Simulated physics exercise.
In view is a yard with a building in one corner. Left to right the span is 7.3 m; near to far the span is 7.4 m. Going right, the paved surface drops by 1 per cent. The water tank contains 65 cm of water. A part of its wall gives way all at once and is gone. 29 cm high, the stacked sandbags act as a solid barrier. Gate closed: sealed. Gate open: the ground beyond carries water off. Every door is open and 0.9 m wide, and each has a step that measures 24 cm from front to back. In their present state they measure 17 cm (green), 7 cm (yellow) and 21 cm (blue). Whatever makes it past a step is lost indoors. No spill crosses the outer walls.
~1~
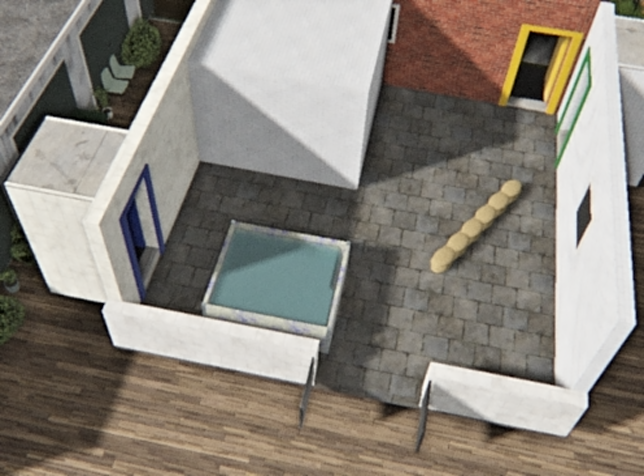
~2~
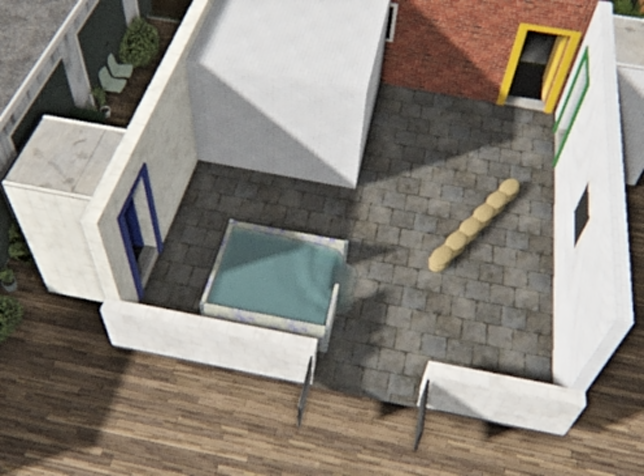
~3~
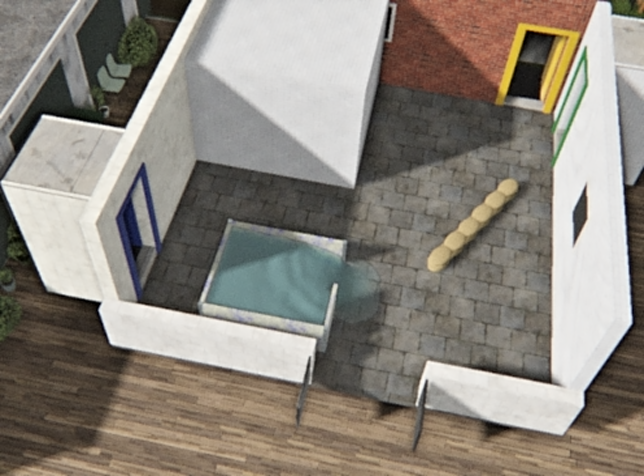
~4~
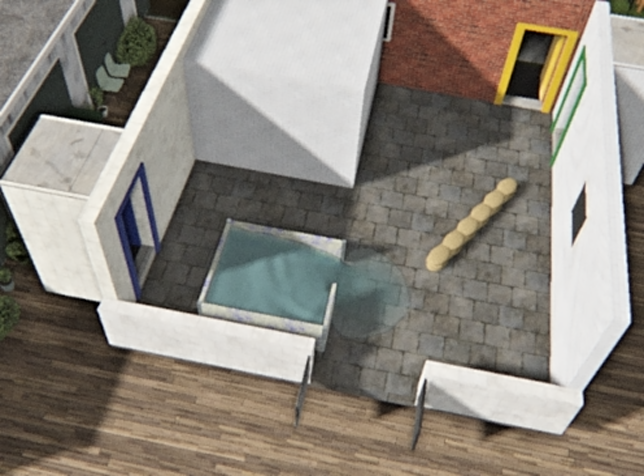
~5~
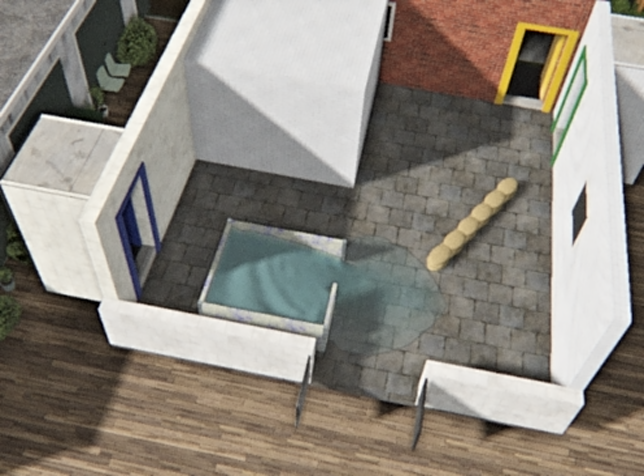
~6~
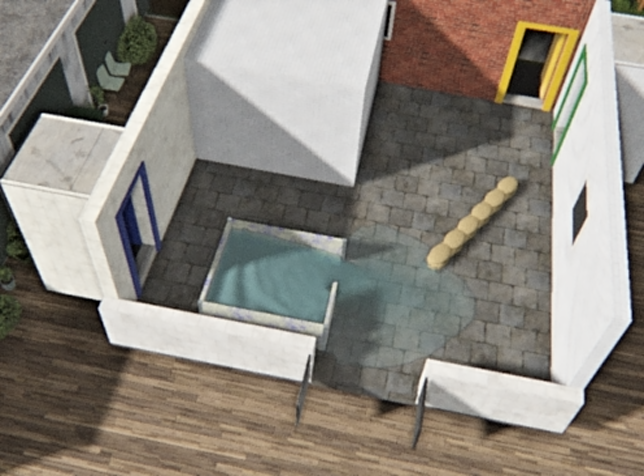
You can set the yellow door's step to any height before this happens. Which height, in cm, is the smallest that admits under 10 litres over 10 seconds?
The smallest is close to 13 cm.
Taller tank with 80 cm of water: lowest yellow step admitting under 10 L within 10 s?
About 17 centimetres.
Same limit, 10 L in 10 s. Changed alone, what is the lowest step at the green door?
At green, about 9.5 cm.
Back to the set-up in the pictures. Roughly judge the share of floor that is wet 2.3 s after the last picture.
Some 45 in a hundred.
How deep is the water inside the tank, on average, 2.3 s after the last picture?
The mean depth is about 30 cm.
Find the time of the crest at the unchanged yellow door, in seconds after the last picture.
Roughly 6.5 s.
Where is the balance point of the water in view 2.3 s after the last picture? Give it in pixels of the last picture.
Around (386, 290).
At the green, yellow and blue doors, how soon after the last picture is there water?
Green: 2.2 s; yellow: 2.4 s; blue: Not within the 10 s.
Then, 0.7 s after the last picture water covers 25 % of the floor, deepest (32 cm) near (351, 280); it has not reached the yellow door.
Then, 2.3 s after the last picture water covers 45 % of the floor, deepest (28 cm) near (546, 399); it has not reached the yellow door.
Then, 9.3 s after the last picture water covers 70 % of the floor, deepest (12 cm) near (549, 233); 10 cm at the yellow door, 128 litres in over its 7 cm step.
At the yellow door as built, the water peaked near 15 cm, 6.5 s after the last picture.
Run again over the same 10 s with other heights there, 22 litres in over 11.5 cm, 2 litres over 15.5 cm. The limit of 10 litres is kept from about 13 cm up.
